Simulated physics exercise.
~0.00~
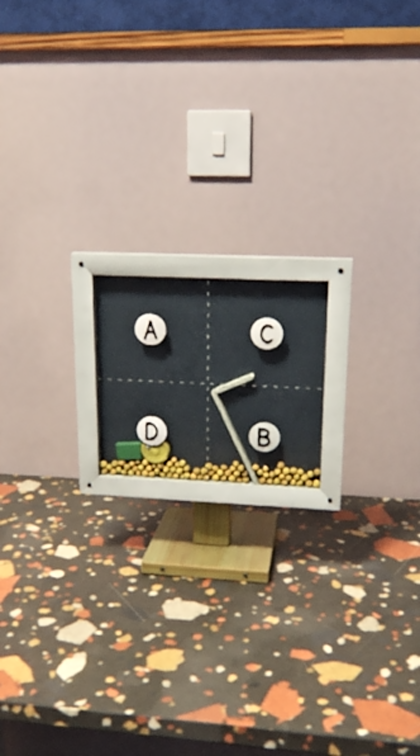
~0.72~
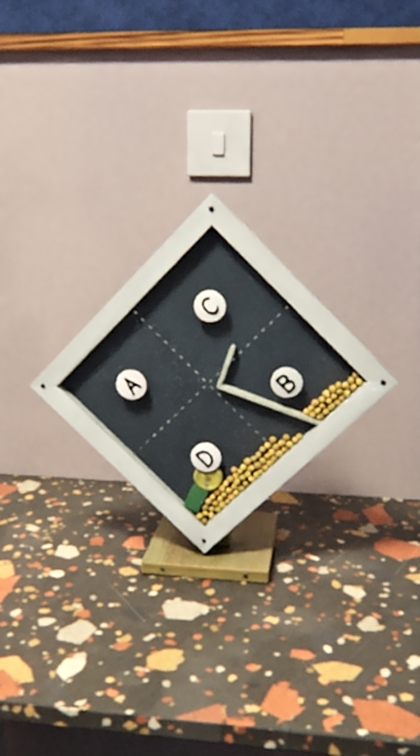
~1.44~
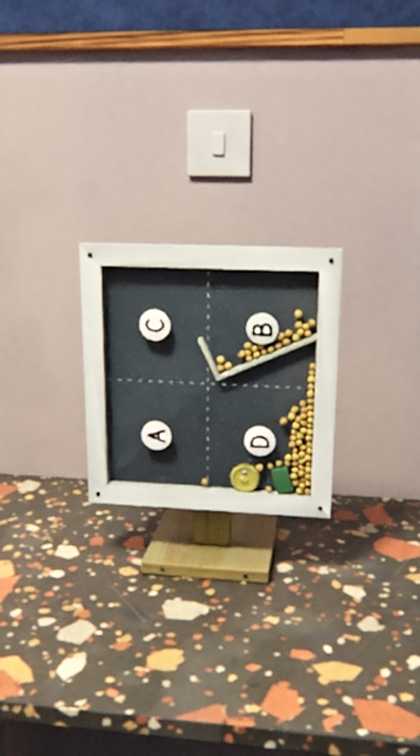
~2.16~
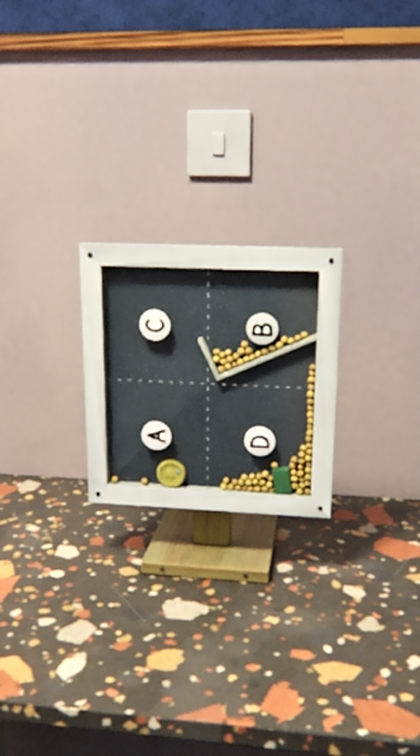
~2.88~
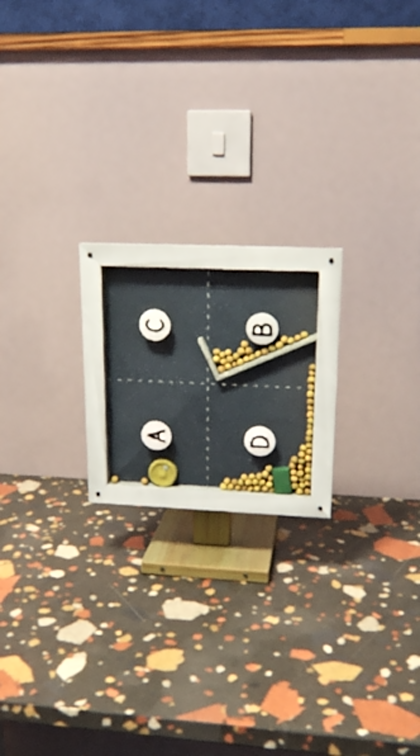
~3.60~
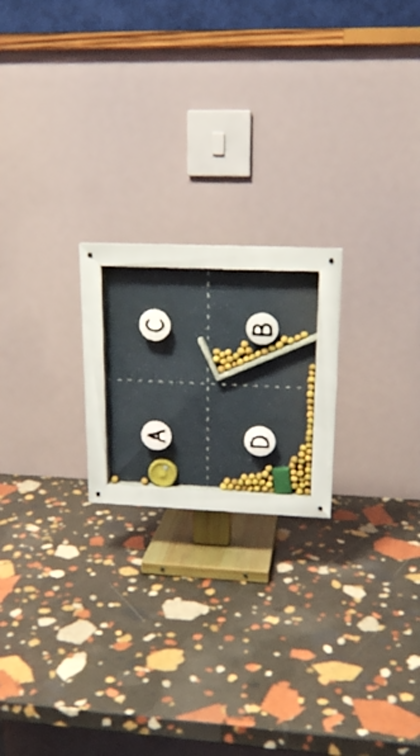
A square shadow box with a white frame stands on a wooden base on a speckled counter, seen from the front below a light switch. Its dark panel has four lettered quarters, with small golden beads along the bottom, a green block and yellow disc at lower left, and a bent pale strip near the middle. The box turns anticlockwise a quarter turn, and the beads slide to the right, some caught on the strip beside B. The block settles at lower right by D. The disc rolls left along the bottom and rests below A, and everything stays still.
